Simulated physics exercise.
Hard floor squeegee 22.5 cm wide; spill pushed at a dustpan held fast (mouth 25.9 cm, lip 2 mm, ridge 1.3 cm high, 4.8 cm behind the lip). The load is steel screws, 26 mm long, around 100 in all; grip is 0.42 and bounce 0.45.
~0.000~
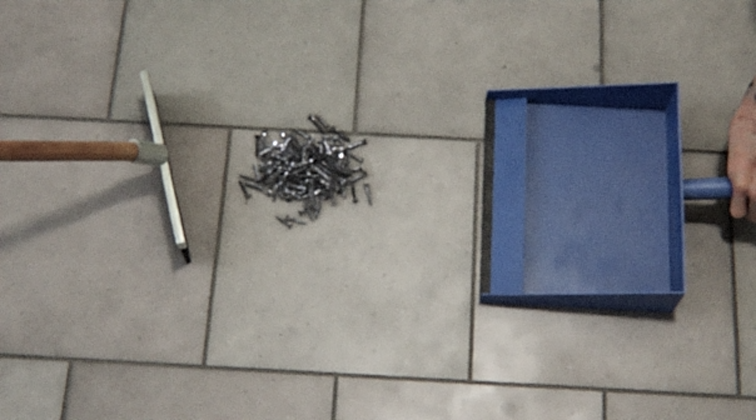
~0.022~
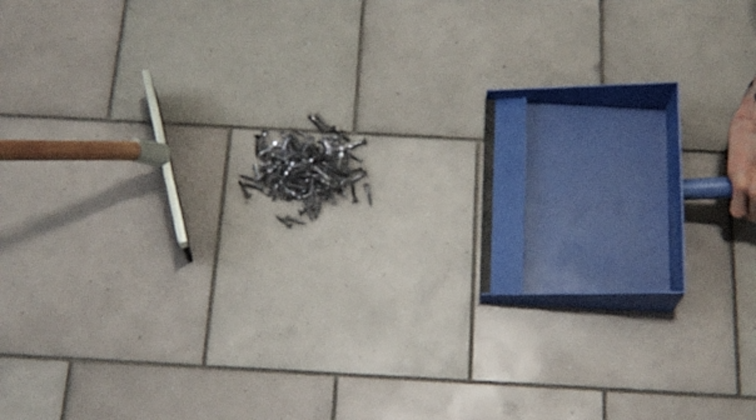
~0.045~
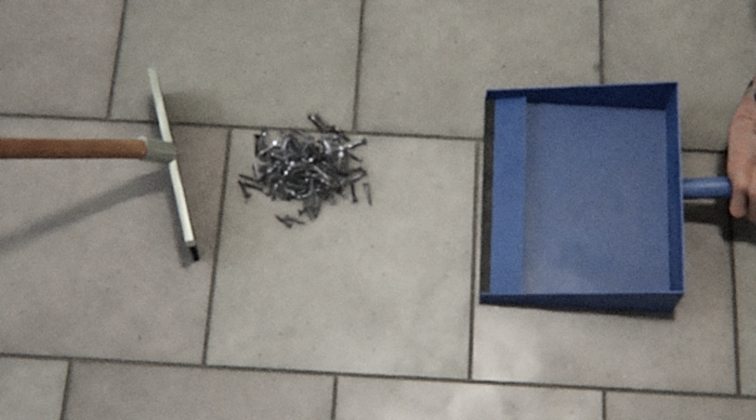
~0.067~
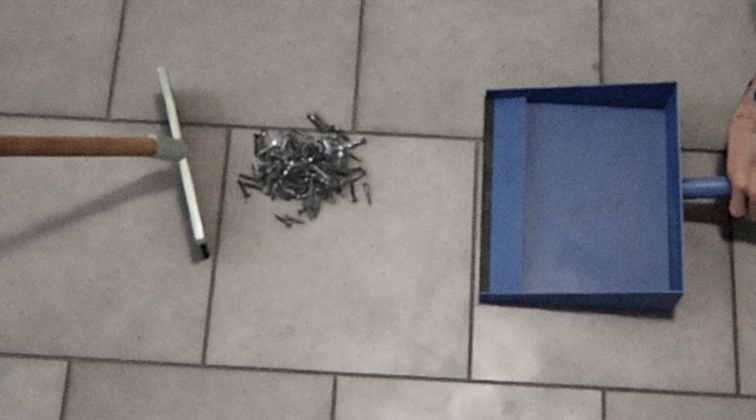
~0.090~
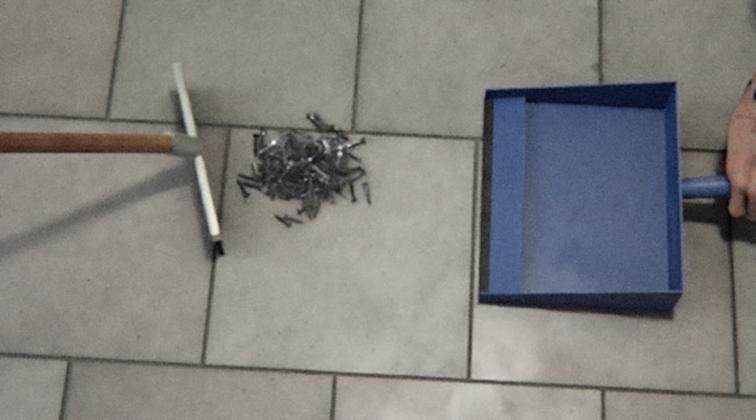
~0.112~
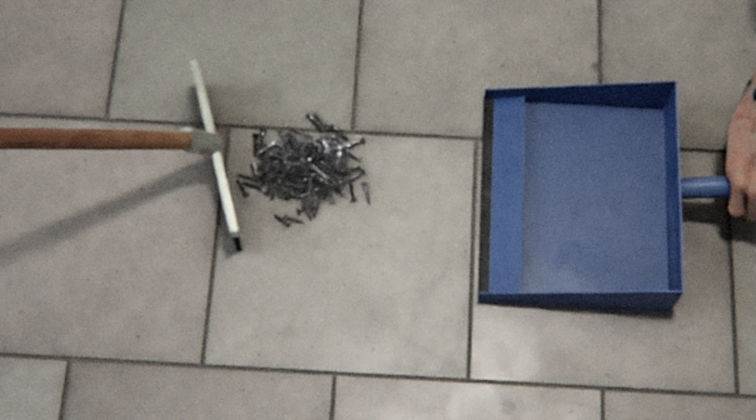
On a gray tiled floor, a squeegee with a wooden handle stands left of a heap of steel screws, while a hand at the right holds a blue dustpan. The blade barely moves at first, then slides steadily rightward to the heap's left edge, while the screws and dustpan stay still.
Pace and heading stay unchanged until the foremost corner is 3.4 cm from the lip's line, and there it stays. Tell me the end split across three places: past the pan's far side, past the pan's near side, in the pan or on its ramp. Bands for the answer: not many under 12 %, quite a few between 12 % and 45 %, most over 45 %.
Far side: Quite a few; near side: Not many; pan: Quite a few.
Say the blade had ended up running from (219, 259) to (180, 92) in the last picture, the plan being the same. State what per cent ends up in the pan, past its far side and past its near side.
Final per cent - pan 0, far 0, near 0.
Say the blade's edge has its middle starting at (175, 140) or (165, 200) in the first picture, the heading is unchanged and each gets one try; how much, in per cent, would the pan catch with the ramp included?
Roughly 30 % and 35 %.
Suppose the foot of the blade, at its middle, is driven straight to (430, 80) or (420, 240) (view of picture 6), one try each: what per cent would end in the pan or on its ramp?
The two tries give roughly 20 and 20 %.
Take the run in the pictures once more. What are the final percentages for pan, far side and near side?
Far side - 20; near side - 0; pan - 35.
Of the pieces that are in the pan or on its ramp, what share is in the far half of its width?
About 100 %.
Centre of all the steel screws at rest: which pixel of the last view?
Somewhere near (481, 127) in the last picture.
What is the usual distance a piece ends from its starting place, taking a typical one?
About 22 cm.
Then, at 0.25 s, middle of the blade 18 cm from the lip; 0 % over the lip, far side 0 %, near side 0 %.
Then, at 0.34 s, middle of the blade 10 cm from the lip; 0 % over the lip, far side 10 %, near side 0 %.
After 0.56 s, middle of the blade 7 cm from the lip; 40 % over the lip, far side 20 %, near side 0 %.
At rest (1.4 s), far side 20 %, near side 0 %, pan 35 %, in front of the lip or behind the blade 45 %.
